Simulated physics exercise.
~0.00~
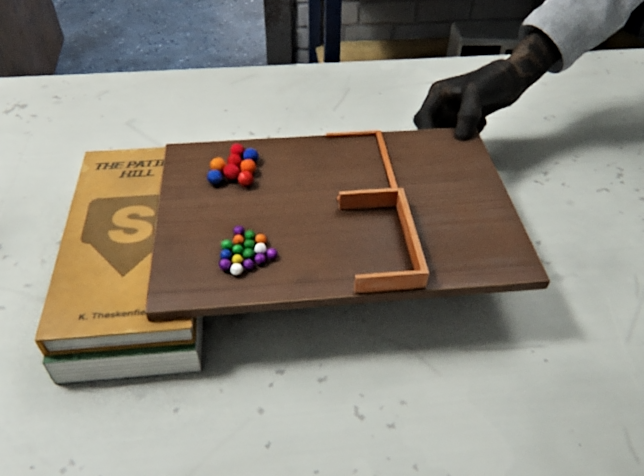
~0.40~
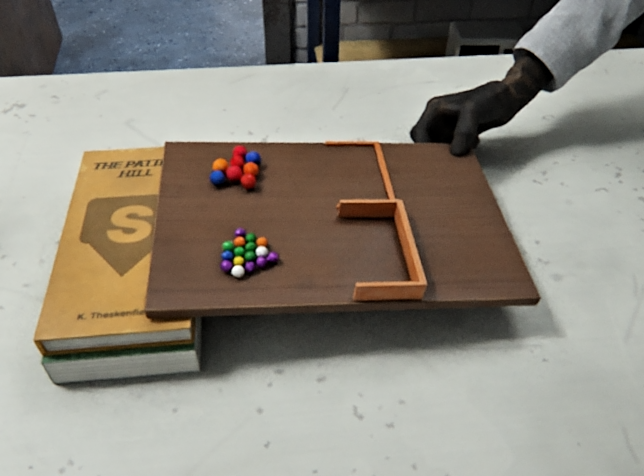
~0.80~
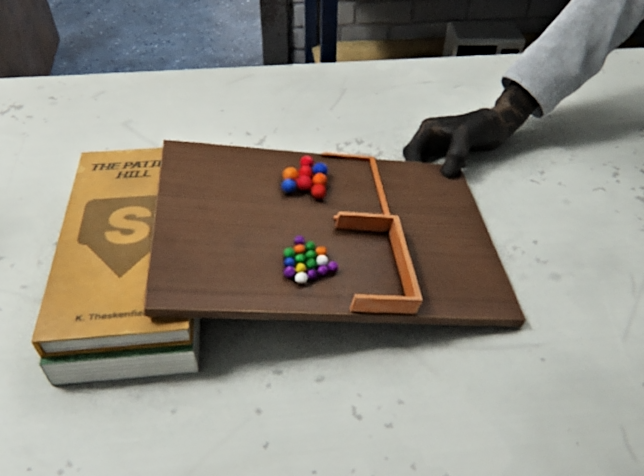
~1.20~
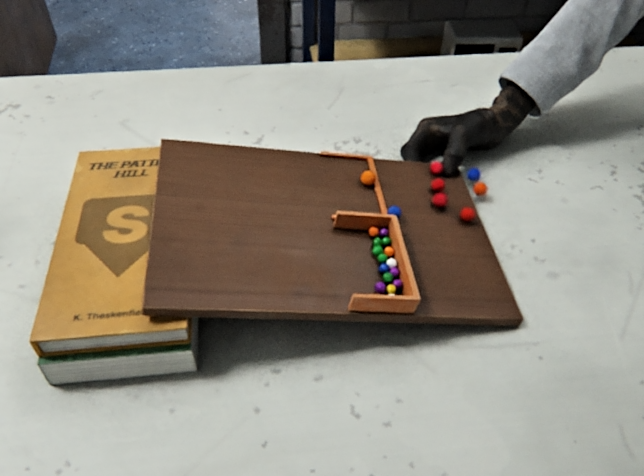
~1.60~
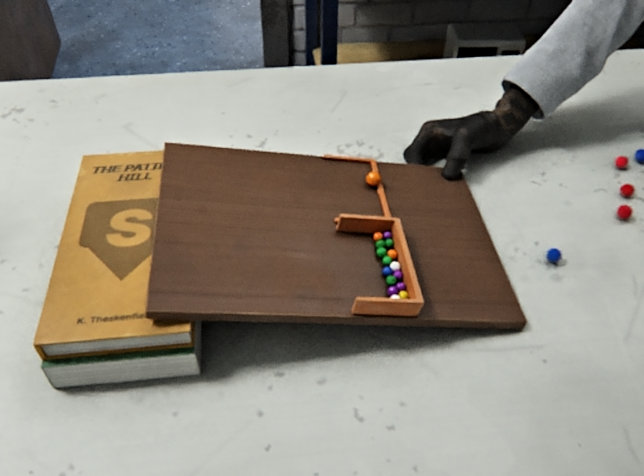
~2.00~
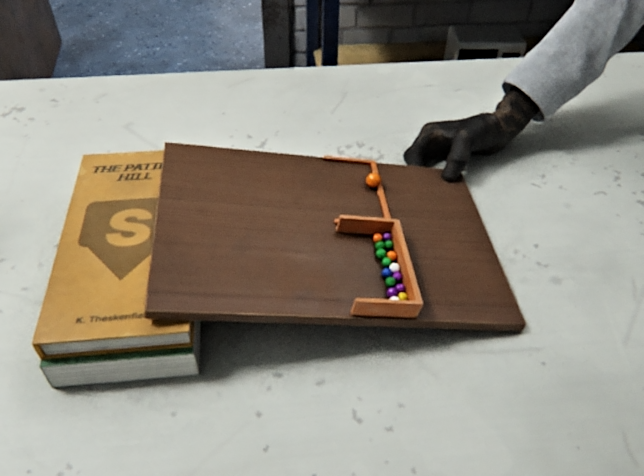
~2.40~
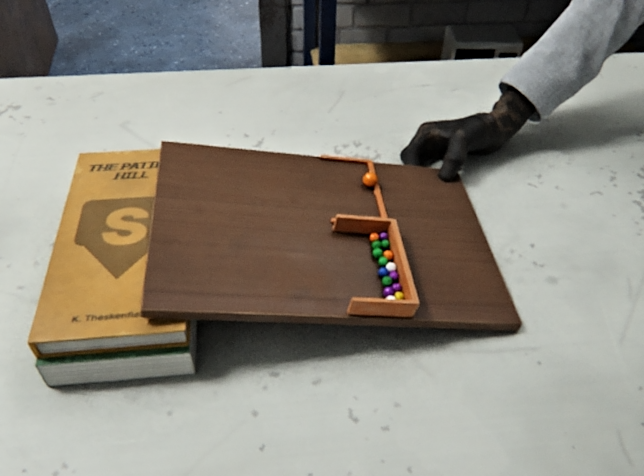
Colourful balls rolling down a brown board as a dark hand lowers it, small ones stopping at a barrier, most larger ones escaping.
